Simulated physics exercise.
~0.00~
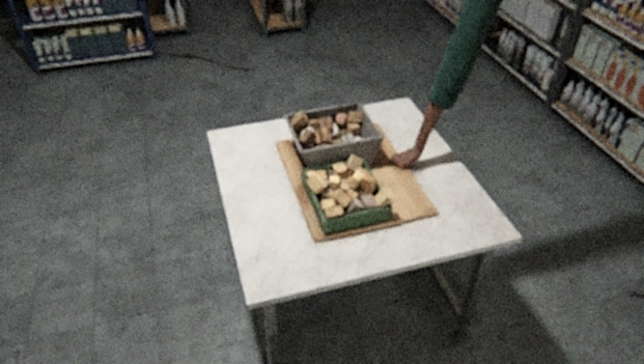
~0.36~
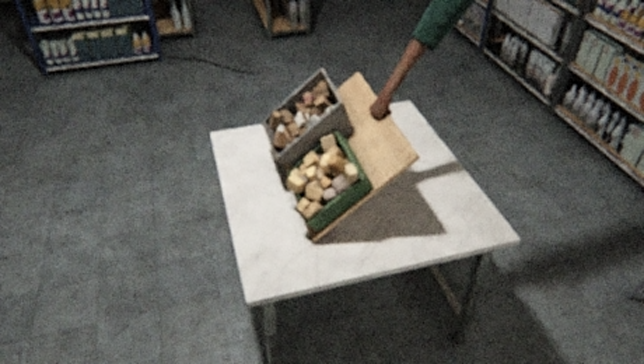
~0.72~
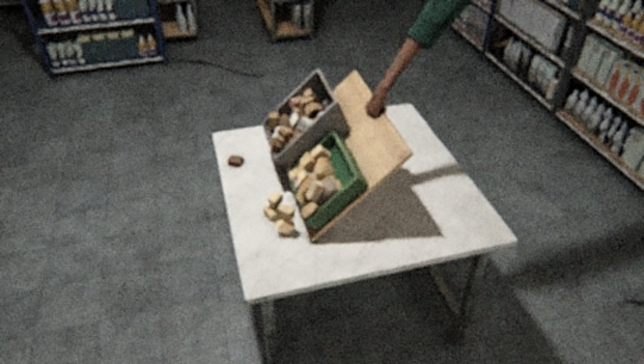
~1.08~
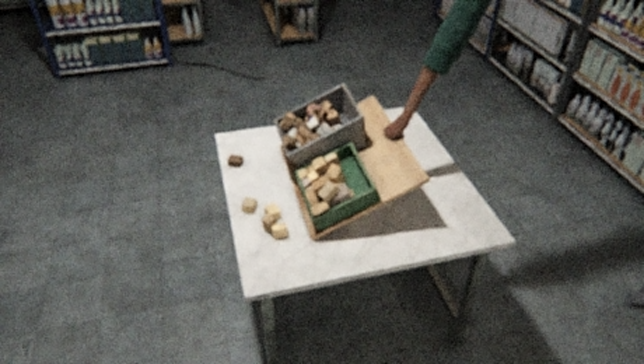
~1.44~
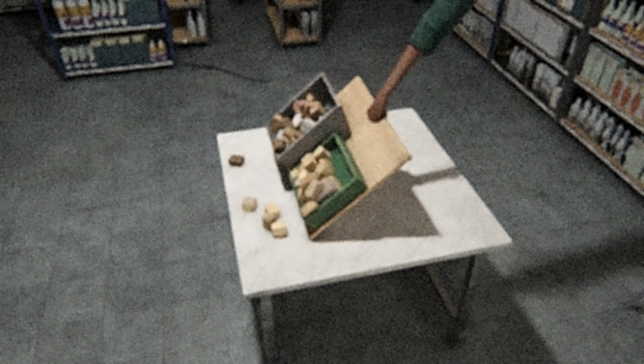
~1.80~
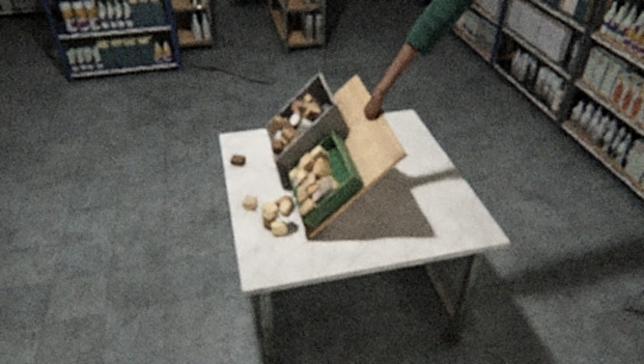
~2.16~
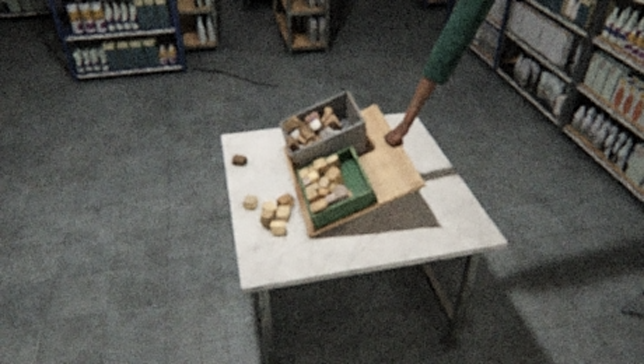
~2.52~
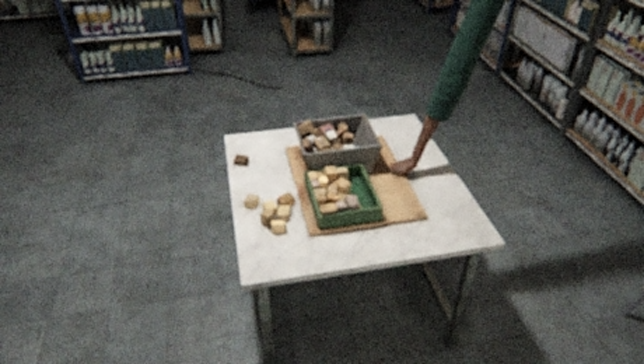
A hand tilting a board with two crates leftward twice, spilling a few blocks onto the table, then lowering it flat.
